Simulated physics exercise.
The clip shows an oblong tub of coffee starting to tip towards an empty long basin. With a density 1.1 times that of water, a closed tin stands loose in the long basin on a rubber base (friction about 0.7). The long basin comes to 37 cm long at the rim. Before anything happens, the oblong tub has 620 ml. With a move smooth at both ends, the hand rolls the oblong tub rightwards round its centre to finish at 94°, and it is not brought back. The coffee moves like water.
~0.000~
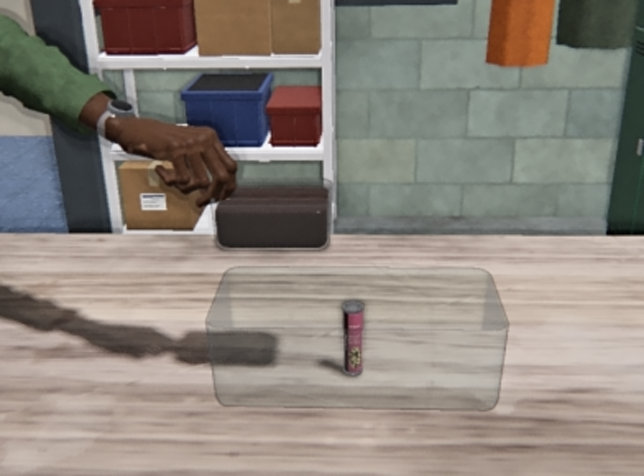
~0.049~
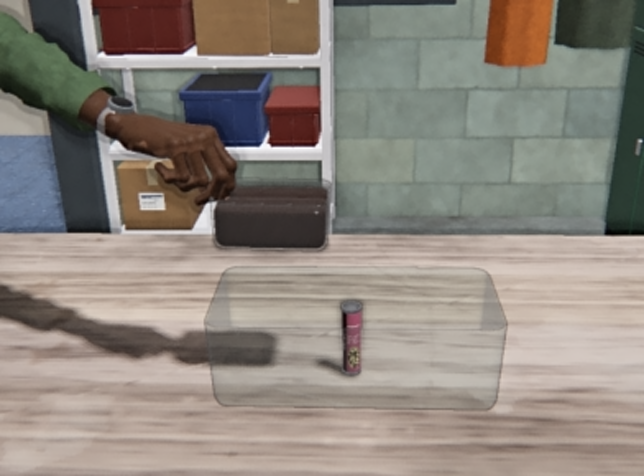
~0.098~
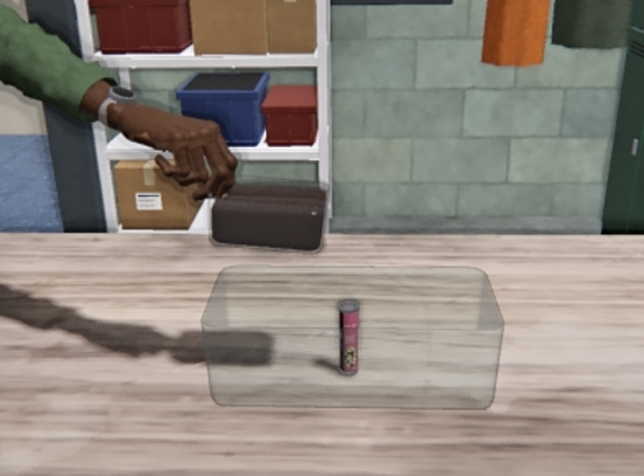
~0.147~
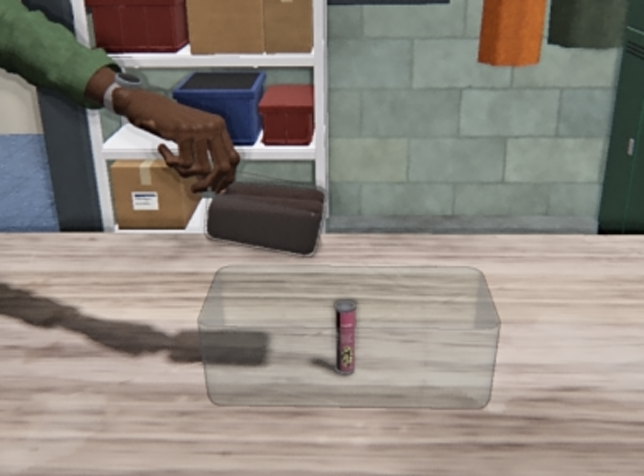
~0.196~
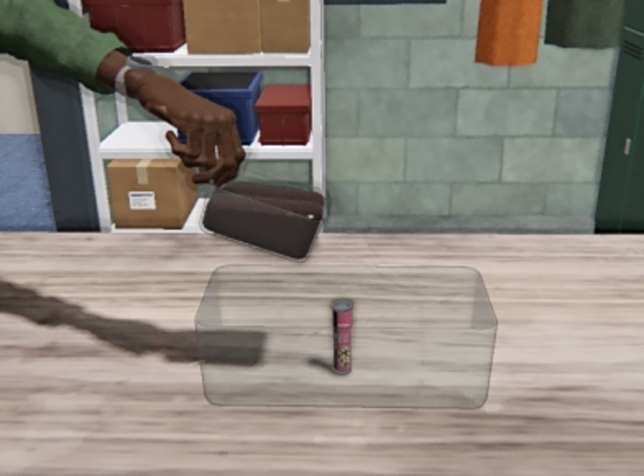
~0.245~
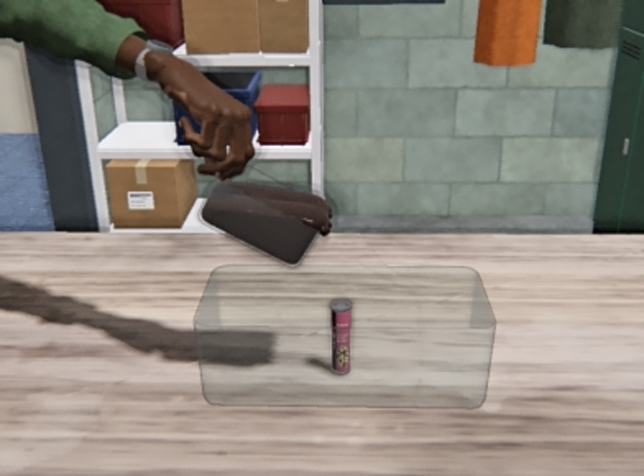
In a storage room with stocked shelves and a block wall, a hand hovers near a dark oblong tub above a clear long basin holding a small closed pink tin. The tub starts level, then rolls rightwards, slightly at first and then more steeply, its right end dipping as the hand turns.
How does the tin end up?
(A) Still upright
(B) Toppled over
Still upright.
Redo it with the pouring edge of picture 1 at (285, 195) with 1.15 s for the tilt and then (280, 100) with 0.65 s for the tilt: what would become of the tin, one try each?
First it tips over; then it stays on its base.
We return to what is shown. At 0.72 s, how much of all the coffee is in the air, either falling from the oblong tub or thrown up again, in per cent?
Estimate: Around 3 per cent.
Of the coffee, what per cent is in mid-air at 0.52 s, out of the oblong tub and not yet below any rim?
Near 36 in a hundred.
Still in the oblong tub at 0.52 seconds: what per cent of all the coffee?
I'd estimate some 20 % remains.
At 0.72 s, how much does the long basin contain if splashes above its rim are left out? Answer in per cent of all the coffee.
About 90 per cent.
By 0.52 s the tilt is 84° and 20 per cent is still to pour; the tin stands where it began.
By 0.72 s the tilt is 94° and 6 per cent is still to pour; the tin stands where it began.
By 0.92 s the tilt is 94° and 2 per cent is still to pour; the tin stands where it began.
By 1.15 s the tilt is 94° and 1 per cent is still to pour; the tin stands where it began.
At rest the tin stands where it began.
